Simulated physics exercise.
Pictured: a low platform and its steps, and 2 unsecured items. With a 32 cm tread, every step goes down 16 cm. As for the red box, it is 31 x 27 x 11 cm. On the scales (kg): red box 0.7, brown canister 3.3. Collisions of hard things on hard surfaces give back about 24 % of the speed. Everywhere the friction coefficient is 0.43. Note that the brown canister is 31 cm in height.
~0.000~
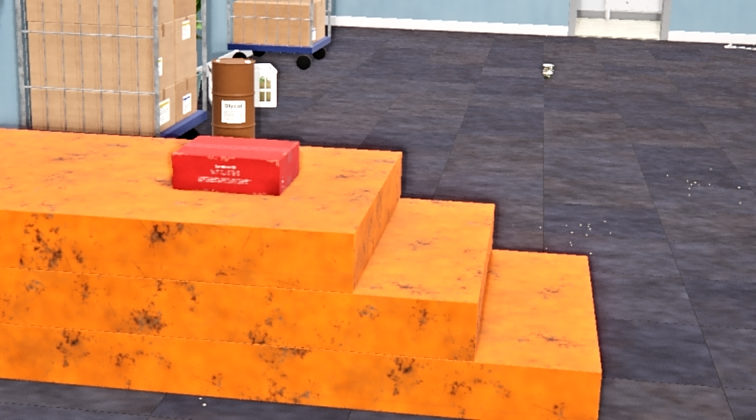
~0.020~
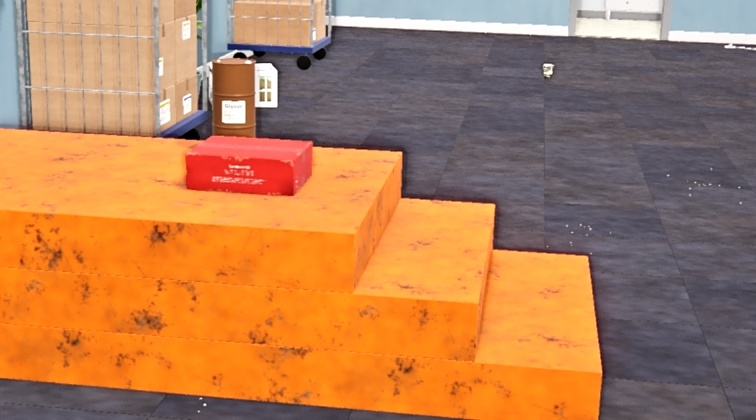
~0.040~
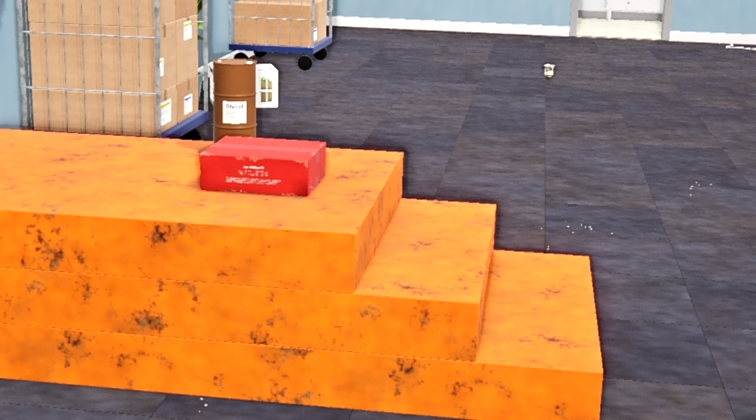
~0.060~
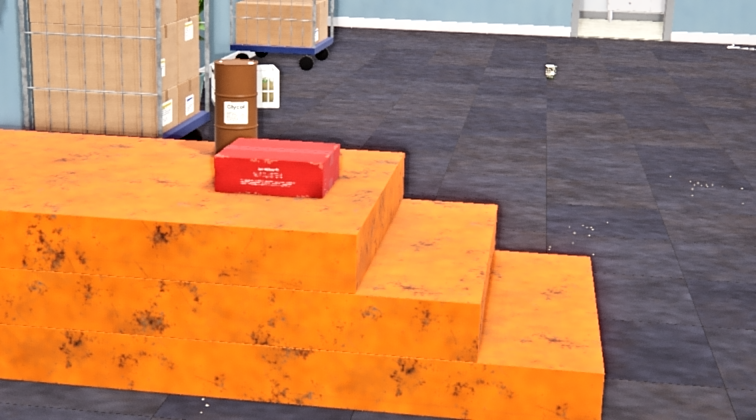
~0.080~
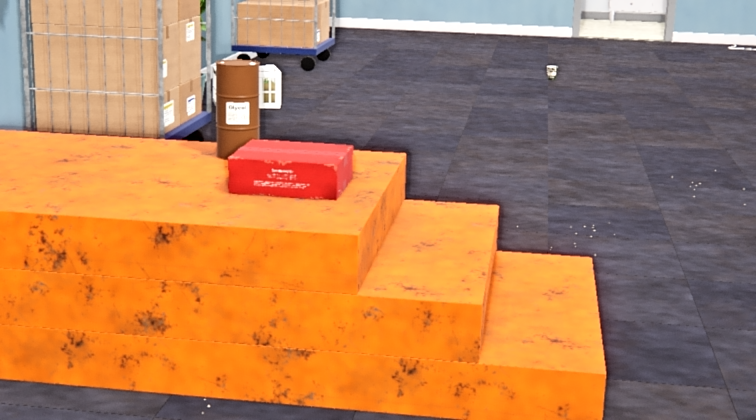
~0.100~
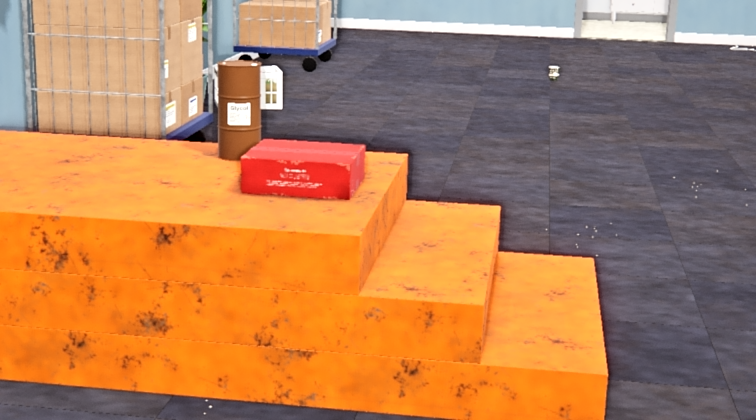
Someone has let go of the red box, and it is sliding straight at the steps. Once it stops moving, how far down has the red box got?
It has got only partway down.
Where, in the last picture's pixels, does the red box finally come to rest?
It finishes at roughly (429, 205).
By 0.20 s, edge 9 cm ahead; red box near (354, 173).
By 0.30 s, 1 cm past the top edge and 0 cm lower; red box near (389, 175).
By 0.50 s, 13 cm past the top edge and 8 cm lower; red box near (429, 204).
When it is over (0.9 s), 13 cm past the top edge and 8 cm lower; brown canister within 12 cm of the start. End places, in pixels of the last picture, red box near (429, 205).
